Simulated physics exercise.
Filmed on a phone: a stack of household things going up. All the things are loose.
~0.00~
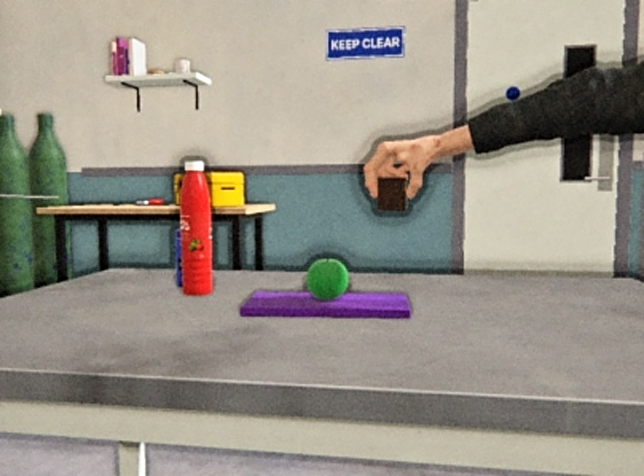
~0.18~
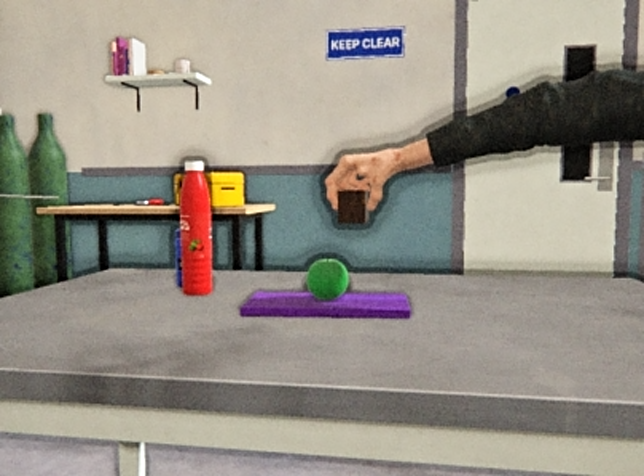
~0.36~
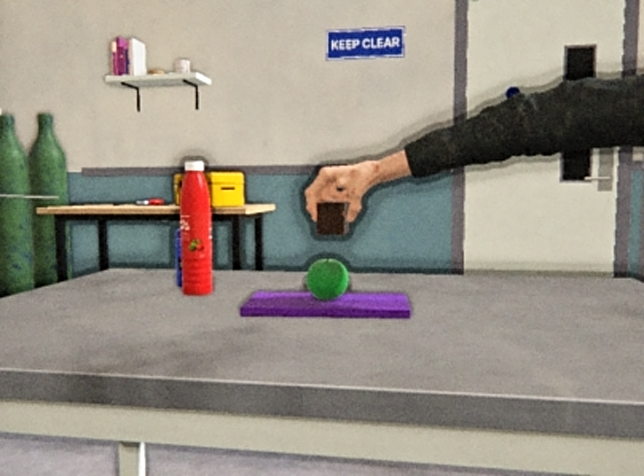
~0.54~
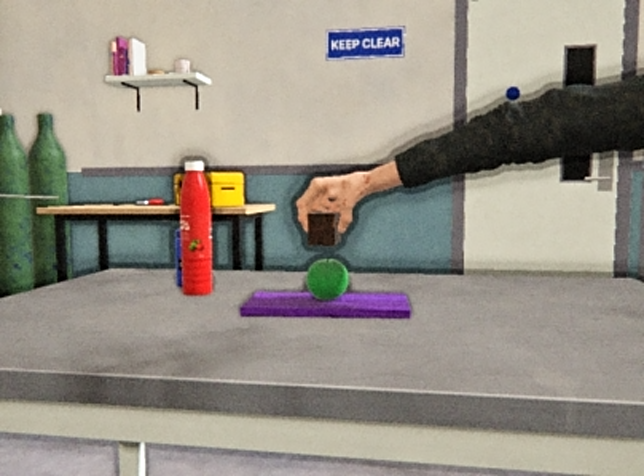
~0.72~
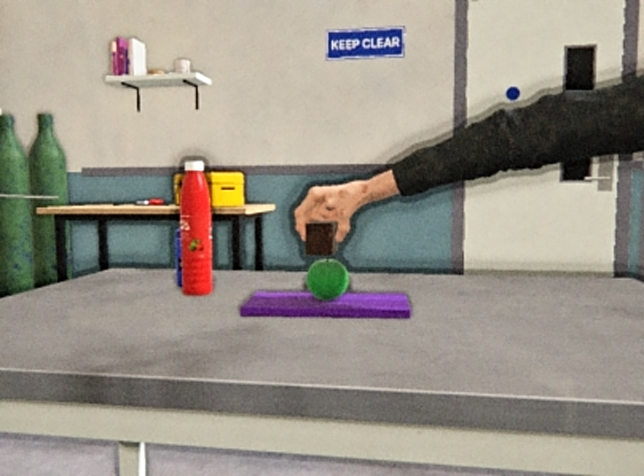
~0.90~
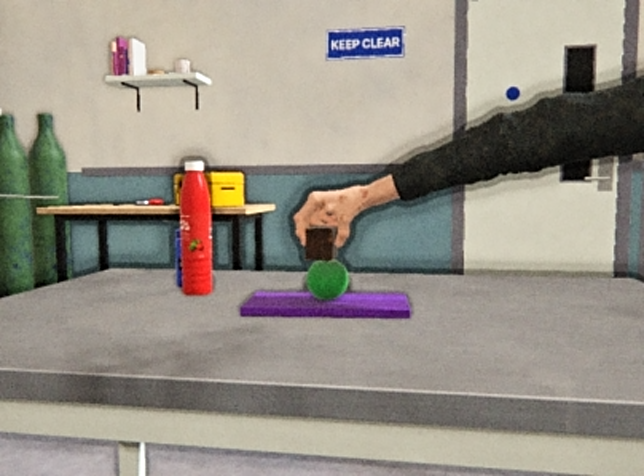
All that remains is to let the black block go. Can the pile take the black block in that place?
As it turns out, it comes apart.
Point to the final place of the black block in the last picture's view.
Near (219, 291).
After 1.30 s, black block now fallen.
After 1.60 s, things are still on the move.
At rest (4.0 s), fallen, black block; the other 4 in place. Seen from the same camera at the end, black block near (219, 291). The pile gives way.
